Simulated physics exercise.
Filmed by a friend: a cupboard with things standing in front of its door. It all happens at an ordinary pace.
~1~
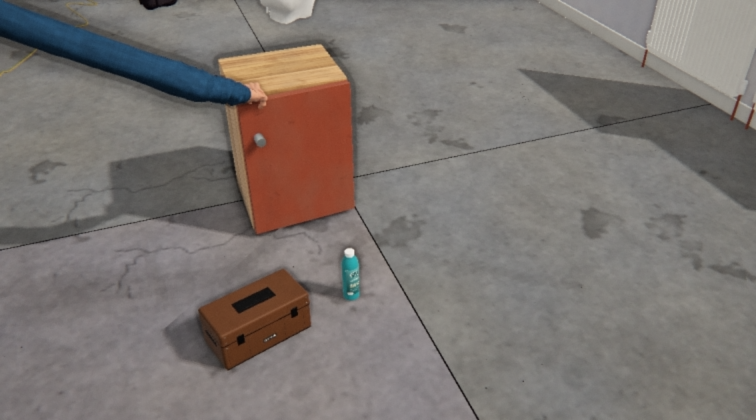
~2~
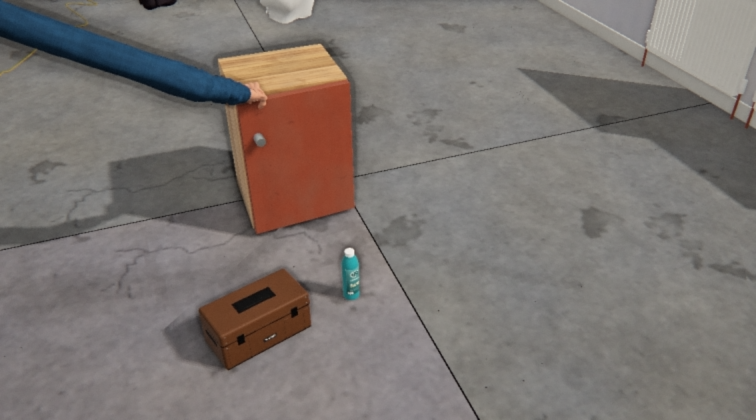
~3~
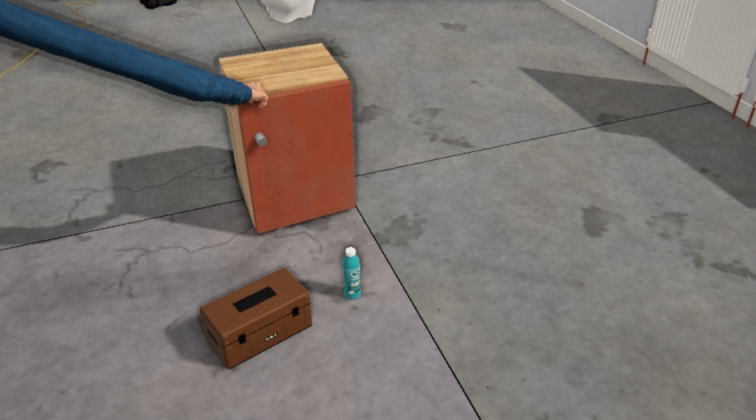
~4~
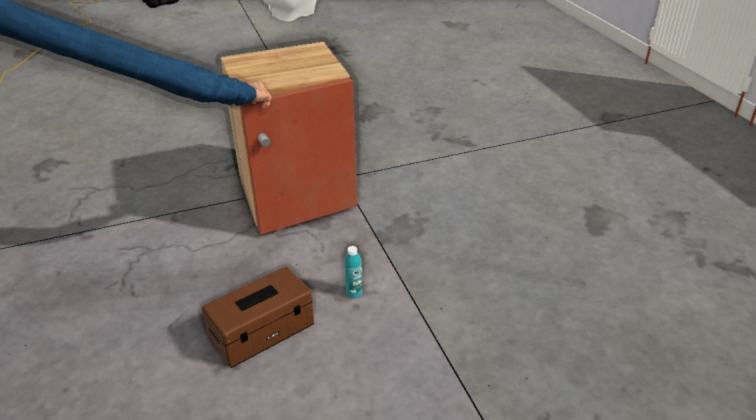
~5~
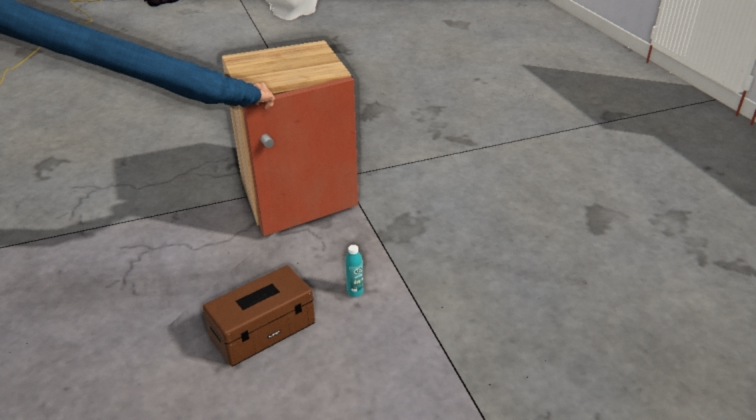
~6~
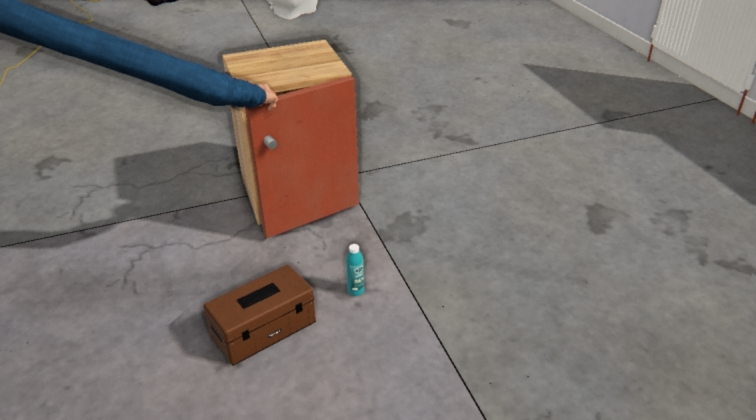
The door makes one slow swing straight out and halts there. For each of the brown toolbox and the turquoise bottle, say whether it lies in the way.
Result: I'd say the brown toolbox is in the clear; I'd say the turquoise bottle is in the clear.
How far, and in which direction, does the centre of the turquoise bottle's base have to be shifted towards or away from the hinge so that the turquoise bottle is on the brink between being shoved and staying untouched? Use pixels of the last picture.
8 pixels up.
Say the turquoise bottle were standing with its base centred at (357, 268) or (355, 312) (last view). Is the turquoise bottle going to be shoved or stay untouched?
Well, the turquoise bottle gets pushed the first time and goes undisturbed the second.
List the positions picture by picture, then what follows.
In the first frame, door 4° open; brown toolbox (256, 317); turquoise bottle (350, 274); door (302, 162).
In the second frame, door 4° open; turquoise bottle (350, 274); door (302, 162).
In the third frame, door 4° open; brown toolbox (258, 317); door (303, 162).
In the fourth frame, door 6° open; turquoise bottle (353, 272); door (306, 161).
In the fifth frame, door 9° open; brown toolbox (261, 314); door (308, 161).
In the sixth frame, door 12° open; brown toolbox (261, 313); turquoise bottle (355, 270); door (310, 162).
Then, 0.76 s after the last picture, door 41° open; brown toolbox at rest near (261, 313); turquoise bottle at rest near (355, 270).
Then, 1.68 s after the last picture, door 76° open; brown toolbox at rest near (261, 313); turquoise bottle at rest near (355, 270).
At rest, the brown toolbox stays untouched, near (261, 313); the turquoise bottle stays untouched, near (355, 270).
